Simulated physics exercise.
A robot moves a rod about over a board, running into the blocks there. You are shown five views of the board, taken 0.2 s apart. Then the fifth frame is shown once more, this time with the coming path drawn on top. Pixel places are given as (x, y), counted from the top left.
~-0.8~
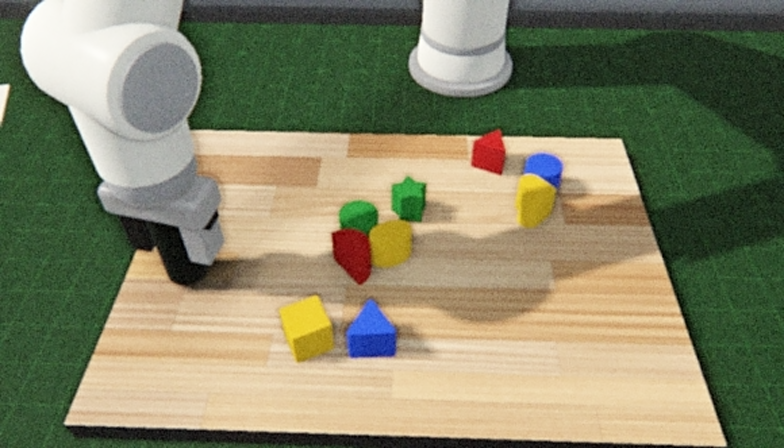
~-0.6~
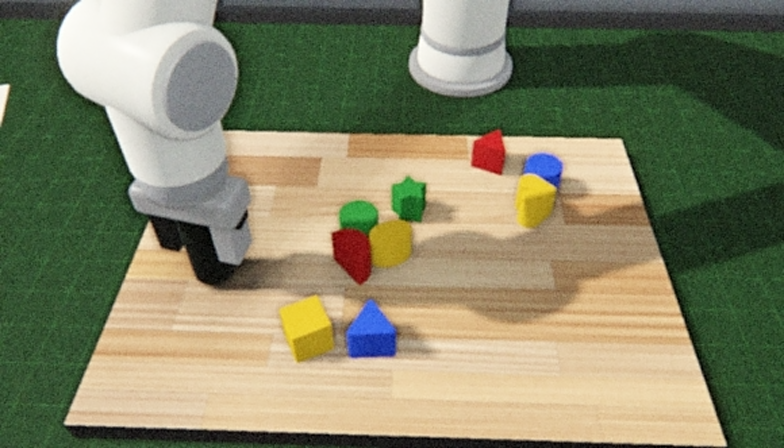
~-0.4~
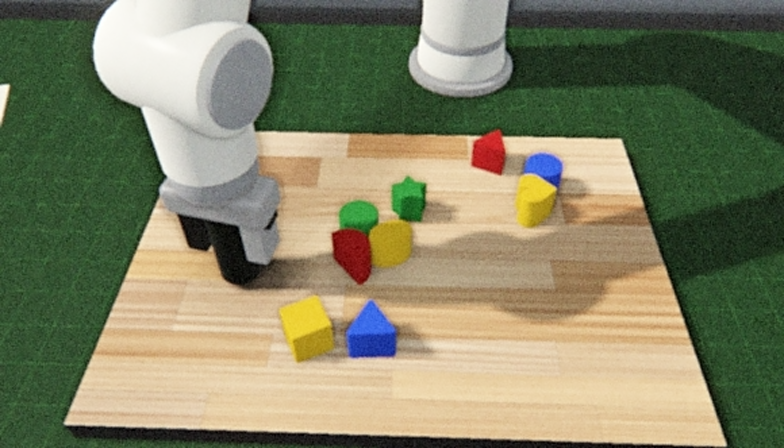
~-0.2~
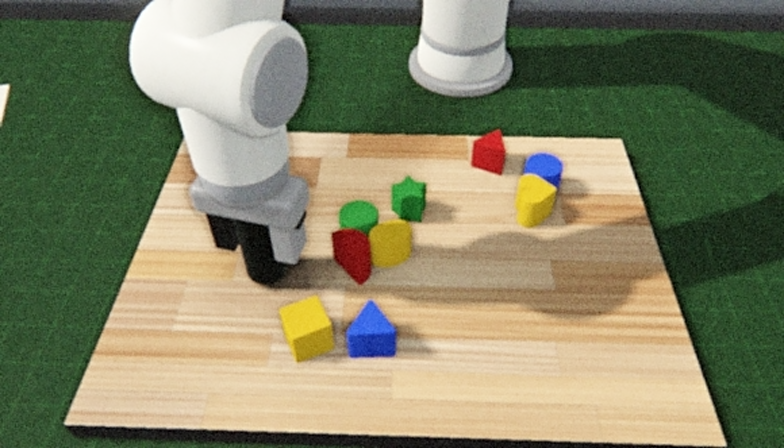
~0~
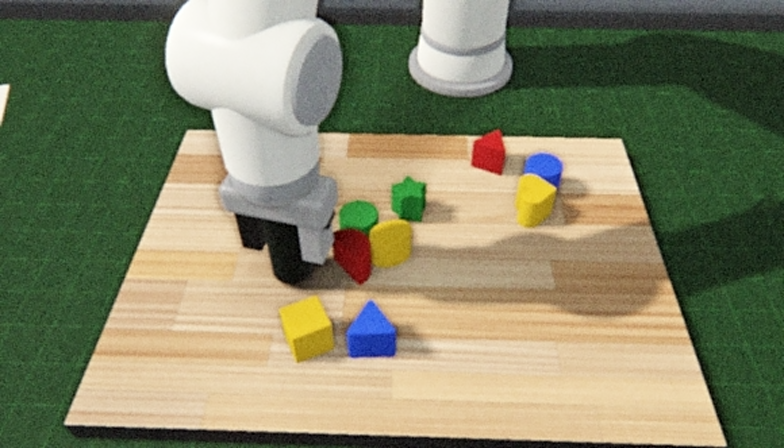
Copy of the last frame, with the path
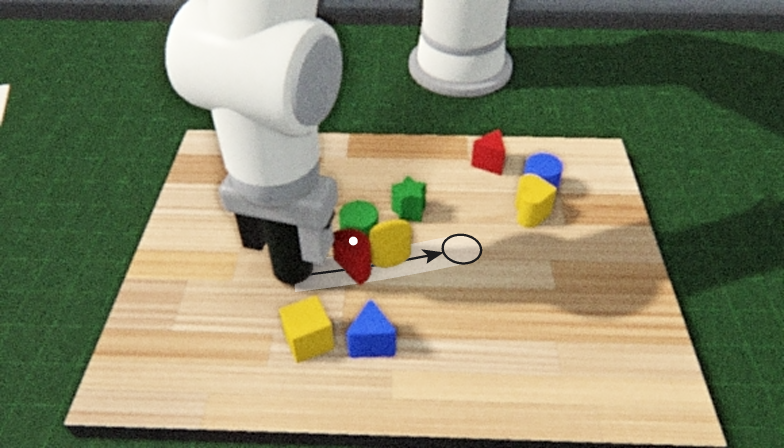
A white robot arm slid its black tip steadily to the right across a wooden board, drawing close to a cluster of red, green and yellow blocks, while all the blocks stayed still.
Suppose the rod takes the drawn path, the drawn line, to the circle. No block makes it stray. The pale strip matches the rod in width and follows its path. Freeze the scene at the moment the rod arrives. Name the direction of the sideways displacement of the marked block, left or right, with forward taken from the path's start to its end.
Facing the way the path runs, start to end, you'll find the marked block has shifted right.
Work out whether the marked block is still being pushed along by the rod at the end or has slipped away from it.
The rod passes it.
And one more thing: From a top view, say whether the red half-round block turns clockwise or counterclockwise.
Overhead view: Clockwise.
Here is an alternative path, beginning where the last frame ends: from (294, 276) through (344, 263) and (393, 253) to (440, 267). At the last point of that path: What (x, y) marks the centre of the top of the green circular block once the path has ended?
Final place: (378, 200).
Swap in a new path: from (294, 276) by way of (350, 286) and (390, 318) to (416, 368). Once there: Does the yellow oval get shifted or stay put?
Shifted out of place.
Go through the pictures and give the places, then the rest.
In the first frame, rod tip (188, 270); block tops, red half-round block (353, 241); green circular block (358, 213); yellow oval (391, 230); green star (410, 187).
In the second frame, rod (215, 270); blocks unchanged.
In the third frame, rod (241, 270); blocks unchanged.
In the fourth frame, rod (267, 269); blocks unchanged.
In the fifth frame, rod (293, 269); red half-round block (353, 241); green circular block (358, 213); yellow oval (391, 230); green star (410, 187).
Path on the board, from (294, 276) through (380, 264) to (462, 249); the dot is on the red half-round block.
What follows on the original path. One third of the way, rod (353, 261); red half-round block (384, 243), turned 40° clockwise; green circular block (361, 211); yellow oval (413, 229), turned 45° anticlockwise.
Two thirds of the way, rod (409, 252); red half-round block (440, 243), turned 55° clockwise; green circular block (361, 211); yellow oval (452, 218).
At the end, rod (463, 242); red half-round block (476, 246), turned 110° clockwise; green circular block (361, 211); yellow oval (492, 205), turned 165° anticlockwise; green star in place.
